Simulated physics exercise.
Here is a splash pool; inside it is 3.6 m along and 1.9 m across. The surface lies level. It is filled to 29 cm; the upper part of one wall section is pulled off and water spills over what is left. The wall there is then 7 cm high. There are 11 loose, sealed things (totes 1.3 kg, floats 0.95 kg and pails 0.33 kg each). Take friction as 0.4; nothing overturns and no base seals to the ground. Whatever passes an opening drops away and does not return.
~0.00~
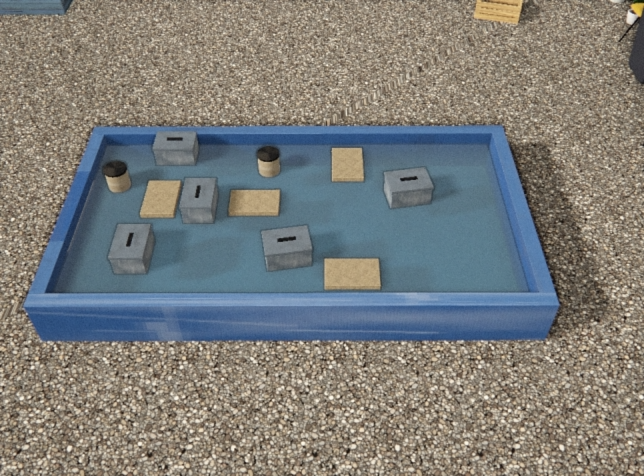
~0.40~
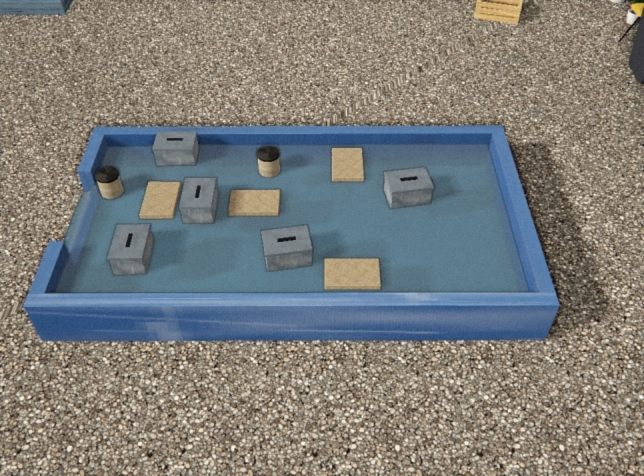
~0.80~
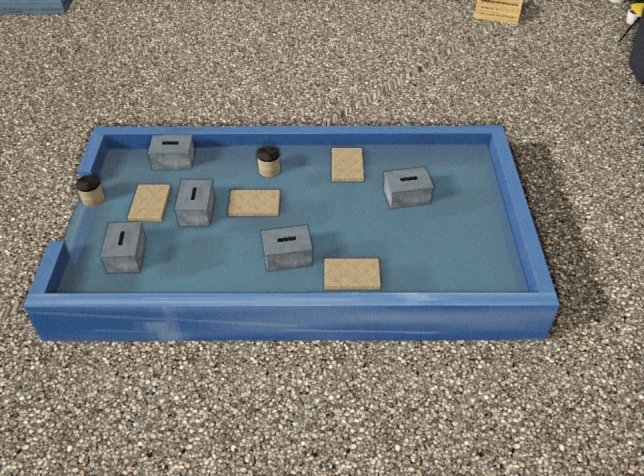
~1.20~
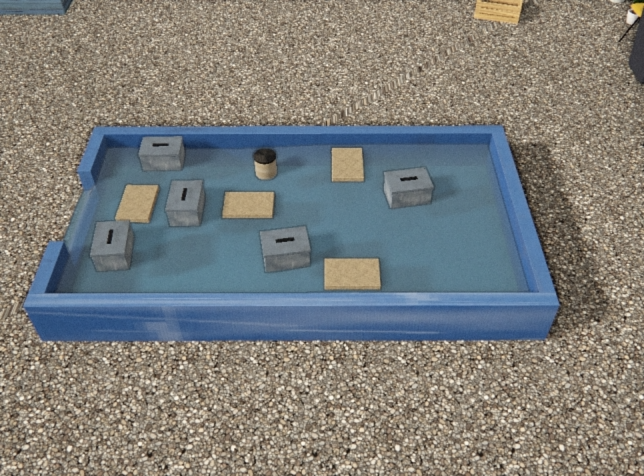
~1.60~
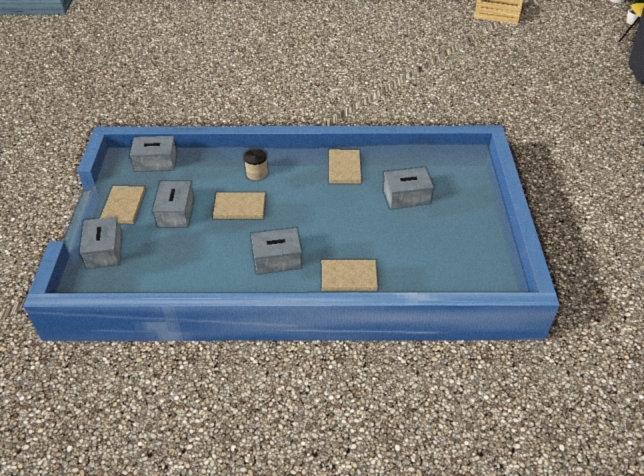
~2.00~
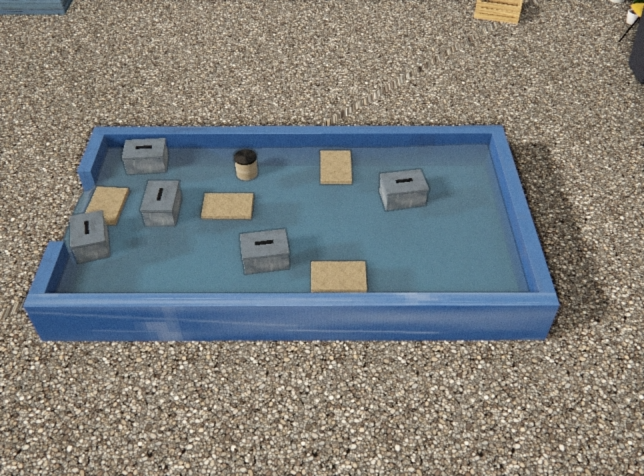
In a blue-walled splash pool on gravelly ground, part of the left wall opens and a small dark-topped pail drifts left through the gap and out of sight, then grey boxes, tan floats and another pail slide gradually leftward.
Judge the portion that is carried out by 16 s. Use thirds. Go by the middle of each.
Share: At least two thirds.
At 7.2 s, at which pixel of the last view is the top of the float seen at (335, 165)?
Around (277, 171).
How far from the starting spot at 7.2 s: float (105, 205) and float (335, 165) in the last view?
In turn: Gone out, 60 cm.
After 3.2 s 3 of 11 are out; 8 afloat.
After 7.2 s 5 of 11 are out; 6 afloat.
After 12.0 s 7 of 11 are out; 4 afloat.
After 16.0 s 8 of 11 are out; 3 afloat.
